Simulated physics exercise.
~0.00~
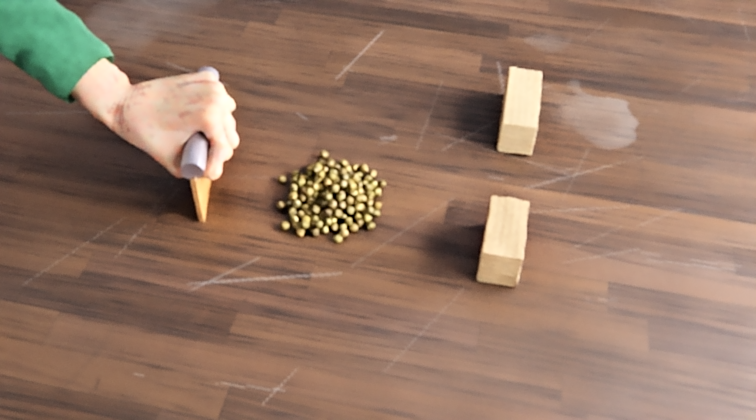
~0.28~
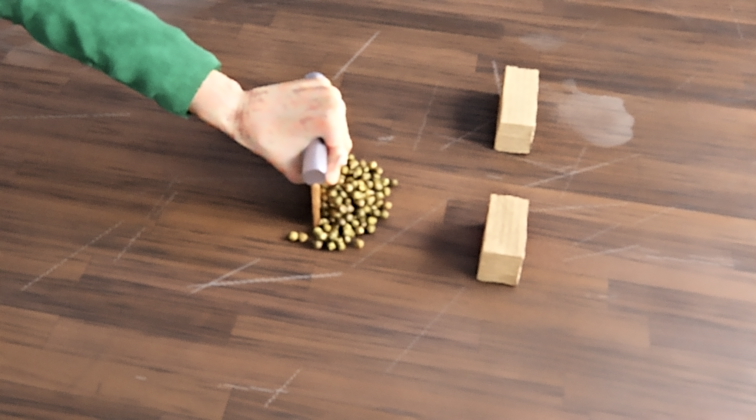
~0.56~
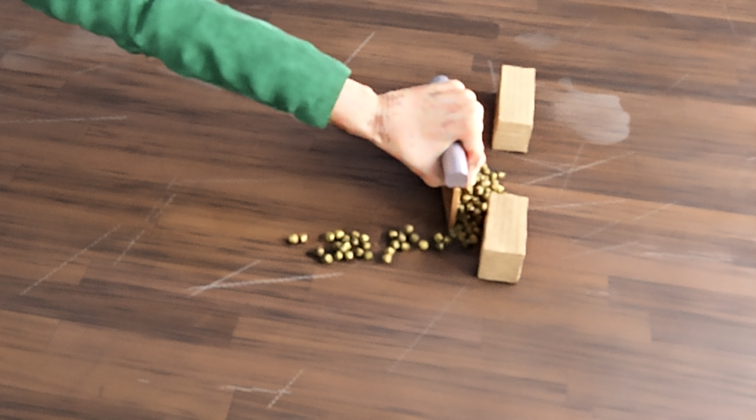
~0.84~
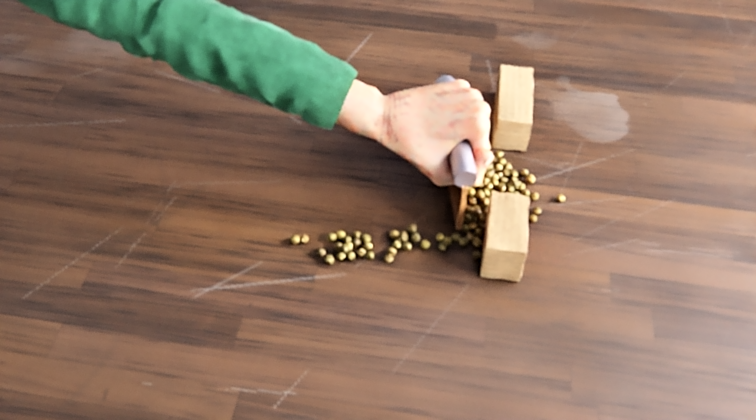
To begin with, a hand in a green sleeve holds a scraper upright on a dark wooden surface, left of a heap of small, round, golden-green pieces, with two pale wooden blocks standing apart on the right. The hand pushes the scraper rightwards into the heap, leaving a couple of pieces behind. It sweeps on towards the blocks, and more pieces slip past the near edge into a loose trail. The rest bunch up between the blade and the blocks. Finally the scraper edges slightly farther, and some pieces spill through the gap while many remain before it.
